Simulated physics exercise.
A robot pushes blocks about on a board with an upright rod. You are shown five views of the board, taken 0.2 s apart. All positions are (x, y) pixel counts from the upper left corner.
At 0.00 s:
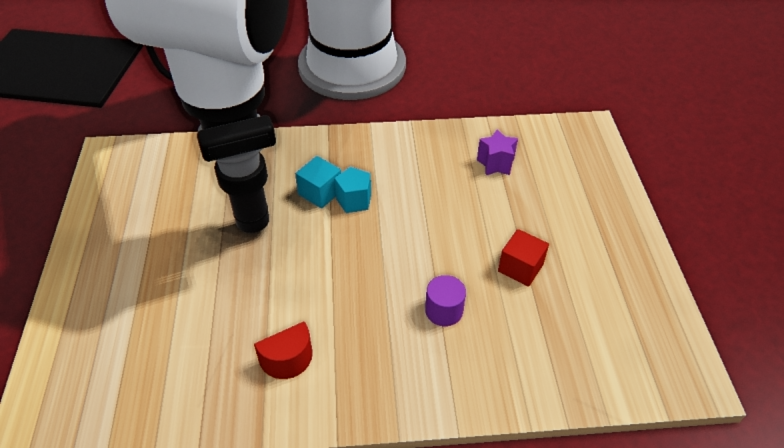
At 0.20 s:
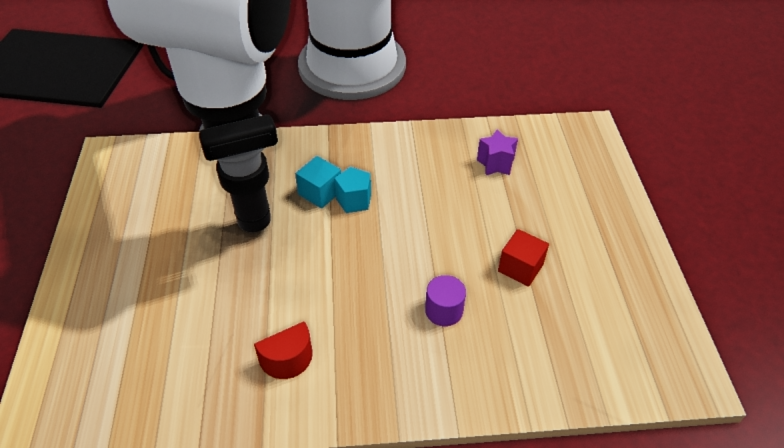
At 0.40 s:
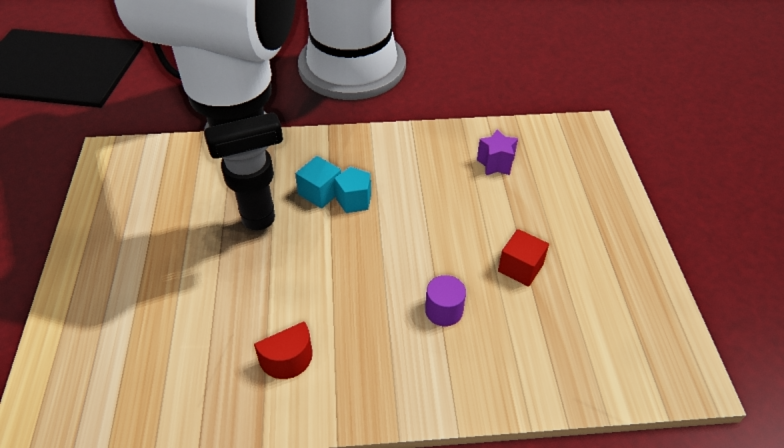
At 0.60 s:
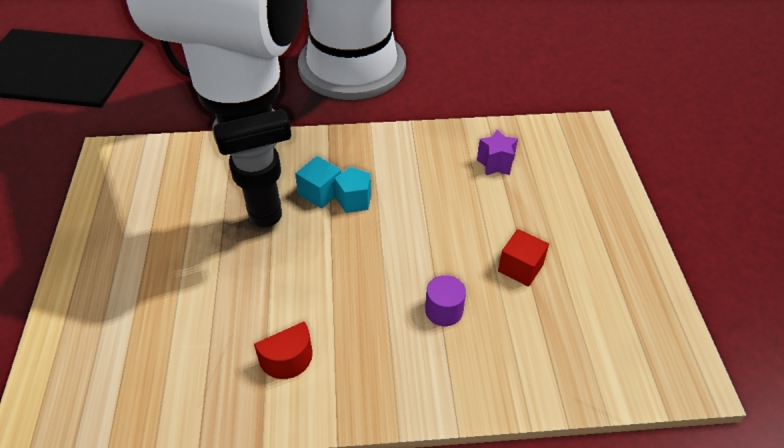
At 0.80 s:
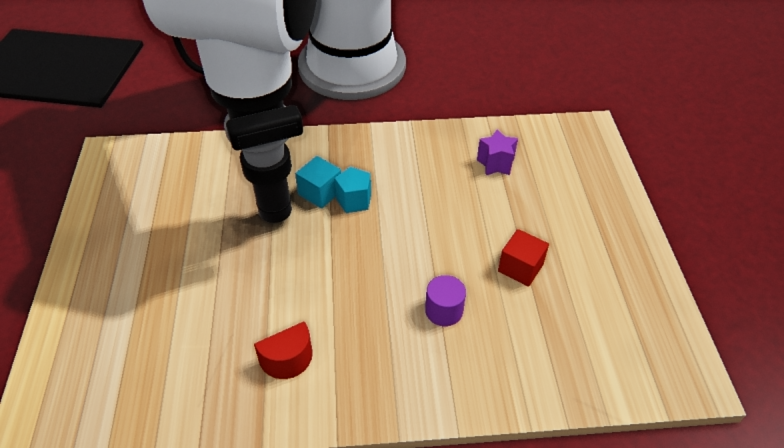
A robot arm's black rod moves slightly right toward two turquoise blocks, which stay still.
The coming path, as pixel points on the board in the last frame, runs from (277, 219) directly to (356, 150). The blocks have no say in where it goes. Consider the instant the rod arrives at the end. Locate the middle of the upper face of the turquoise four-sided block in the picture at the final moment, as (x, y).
If I read the scene right, the answer is (380, 142).
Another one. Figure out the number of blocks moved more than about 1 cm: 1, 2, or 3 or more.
One block moves more than 1 cm.
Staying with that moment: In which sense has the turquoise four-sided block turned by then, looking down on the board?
Clockwise, looking down.
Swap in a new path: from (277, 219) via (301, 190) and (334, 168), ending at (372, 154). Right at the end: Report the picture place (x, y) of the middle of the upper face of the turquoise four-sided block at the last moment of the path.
It sits at (387, 152).
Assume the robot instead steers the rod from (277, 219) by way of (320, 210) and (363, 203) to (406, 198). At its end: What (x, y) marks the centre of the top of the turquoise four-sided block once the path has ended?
Top centre: (331, 161).
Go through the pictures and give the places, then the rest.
In the first picture, rod tip (253, 221); block tops, turquoise four-sided block (318, 171); turquoise pentagonal block (353, 179).
In the second picture, rod (255, 221); blocks unchanged.
In the third picture, rod (259, 219); blocks unchanged.
In the fourth picture, rod (266, 216); blocks unchanged.
In the fifth picture, rod (276, 212); turquoise four-sided block (318, 171); turquoise pentagonal block (353, 179).
What follows on the original path. One third of the way, rod (304, 187); turquoise four-sided block (333, 162), turned 15° clockwise.
Two thirds of the way, rod (331, 164); turquoise four-sided block (363, 147), turned 60° clockwise.
At the end, rod (356, 143); turquoise four-sided block (380, 142), turned 85° clockwise; turquoise pentagonal block in place.
